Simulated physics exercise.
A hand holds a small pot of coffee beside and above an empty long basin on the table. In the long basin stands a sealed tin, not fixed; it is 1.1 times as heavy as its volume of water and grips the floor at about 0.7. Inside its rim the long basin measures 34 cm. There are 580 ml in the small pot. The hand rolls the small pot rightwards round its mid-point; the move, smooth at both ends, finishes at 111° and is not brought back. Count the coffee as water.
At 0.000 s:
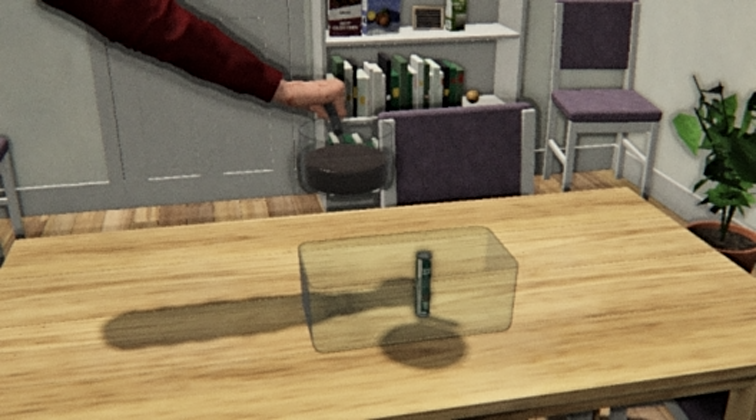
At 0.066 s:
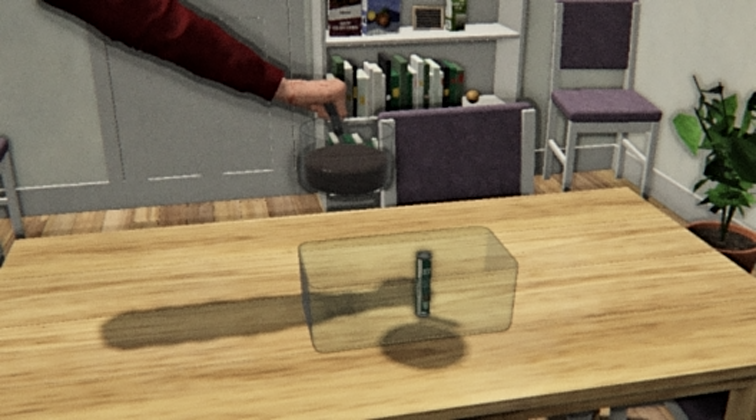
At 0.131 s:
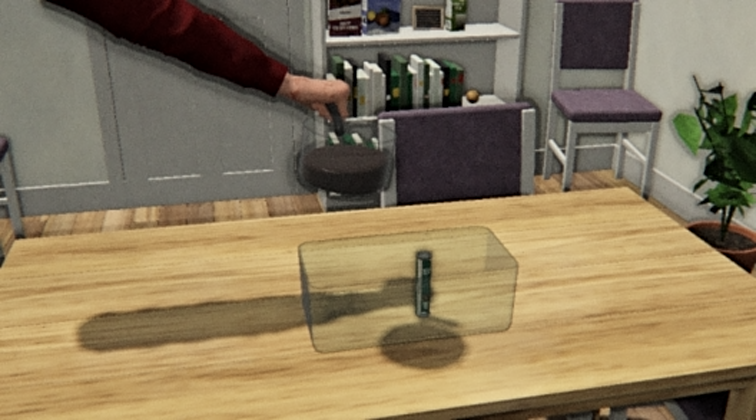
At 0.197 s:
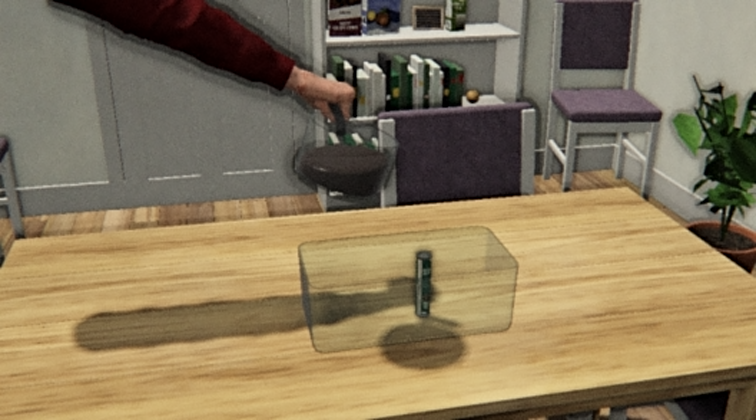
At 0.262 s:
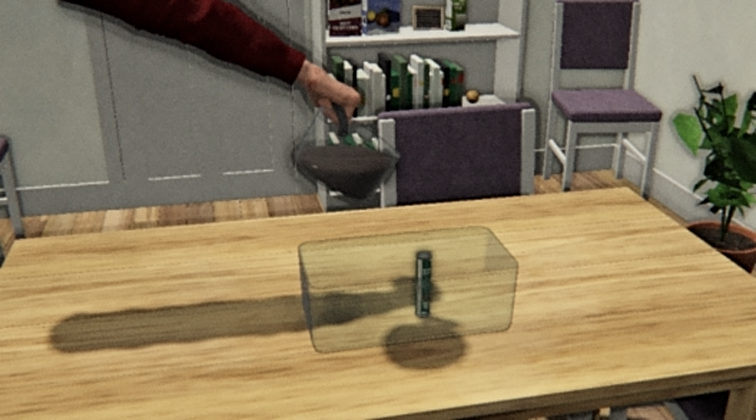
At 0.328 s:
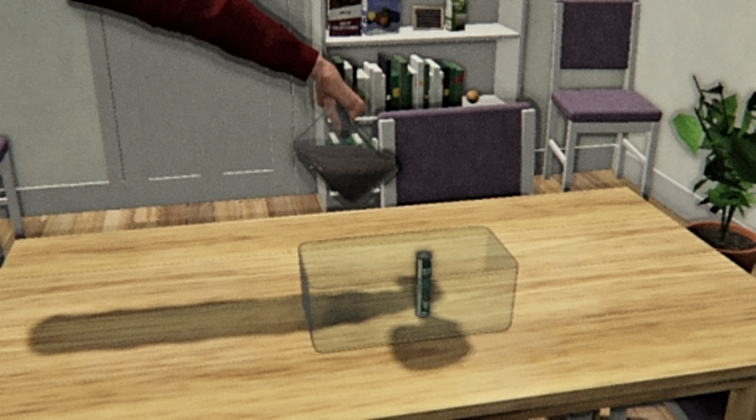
Above a clear basin on a wooden table, a hand tilts a small dark pot rightwards.
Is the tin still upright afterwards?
The tin falls.
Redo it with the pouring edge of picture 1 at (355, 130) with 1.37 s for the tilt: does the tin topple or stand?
Then it remains upright.
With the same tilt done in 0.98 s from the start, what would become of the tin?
The tin topples.
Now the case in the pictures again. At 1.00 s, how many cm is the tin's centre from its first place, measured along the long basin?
Some 5 cm.
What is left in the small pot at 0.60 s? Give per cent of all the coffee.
Some 32 per cent.
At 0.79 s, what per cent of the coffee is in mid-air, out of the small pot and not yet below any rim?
Some 14 per cent.
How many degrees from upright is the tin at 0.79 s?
About 0°.
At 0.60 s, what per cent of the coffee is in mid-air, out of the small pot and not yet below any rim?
Some 48 per cent.
By 0.60 s the tilt is 103° and 32 per cent is still to pour; the tin stands where it began.
By 0.79 s the tilt is 111° and 7 per cent is still to pour; the tin stands 1 cm from where it began.
By 1.00 s the tilt is 111° and 0 per cent is still to pour; the tin leans 34°.
By 1.22 s the tilt is 111° and 0 per cent is still to pour; the tin lies on its side.
At rest the tin lies on its side.
